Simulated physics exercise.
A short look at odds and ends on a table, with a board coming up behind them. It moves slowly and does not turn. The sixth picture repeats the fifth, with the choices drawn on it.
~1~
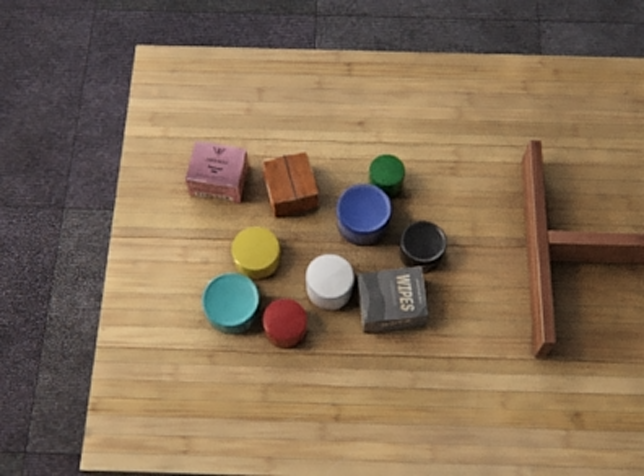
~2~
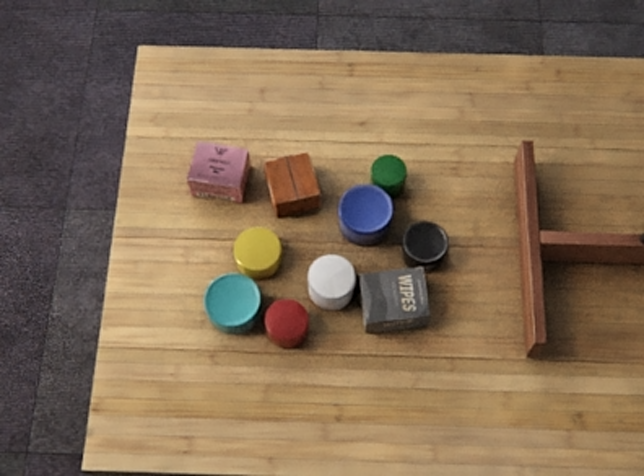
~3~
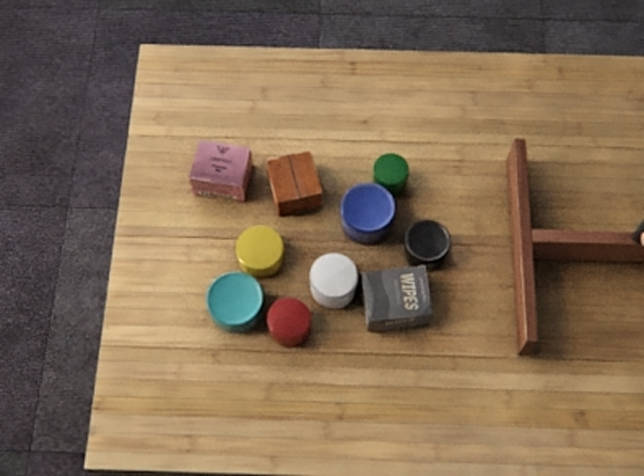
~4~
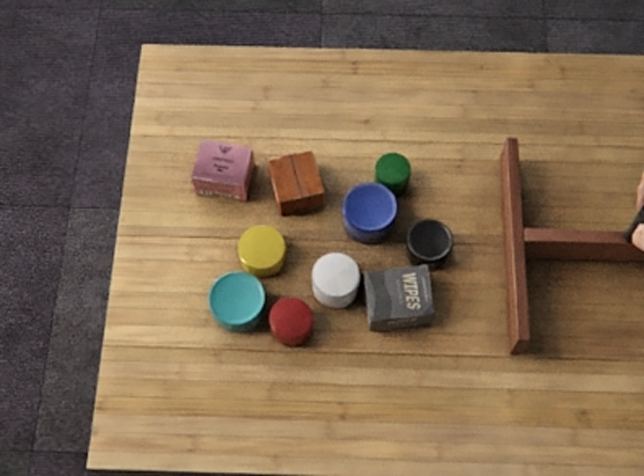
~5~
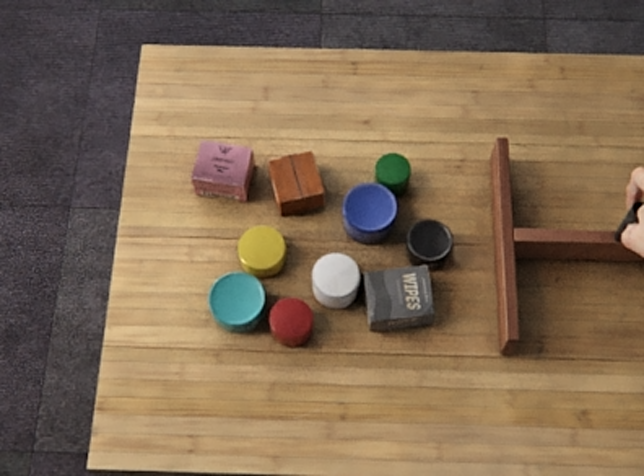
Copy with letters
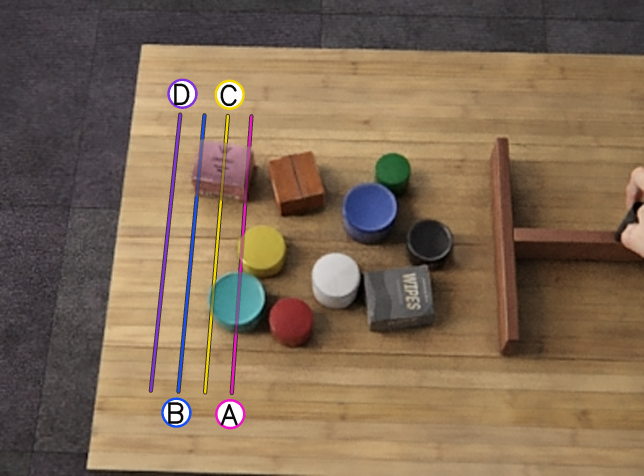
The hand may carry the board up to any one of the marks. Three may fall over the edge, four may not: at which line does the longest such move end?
The farthest such stop is B.
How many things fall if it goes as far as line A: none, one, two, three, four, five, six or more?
The count is none.
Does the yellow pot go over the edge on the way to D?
Yes.
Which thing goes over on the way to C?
The pink packet goes over.
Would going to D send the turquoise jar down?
Yes.
On the marked copy, A at (242, 246); B at (192, 244); C at (217, 245); D at (166, 244).
Following B. Soon after the start, board (394, 231); green pot (368, 175); grey box (352, 295).
Later, board (281, 228); pink packet (169, 165); turquoise jar (175, 326).
In the end, board (193, 226); pink packet over the edge; white tin over the edge; two fallen.
As for the rest, A is within the limit but short; C is within the limit but short; D drops five.
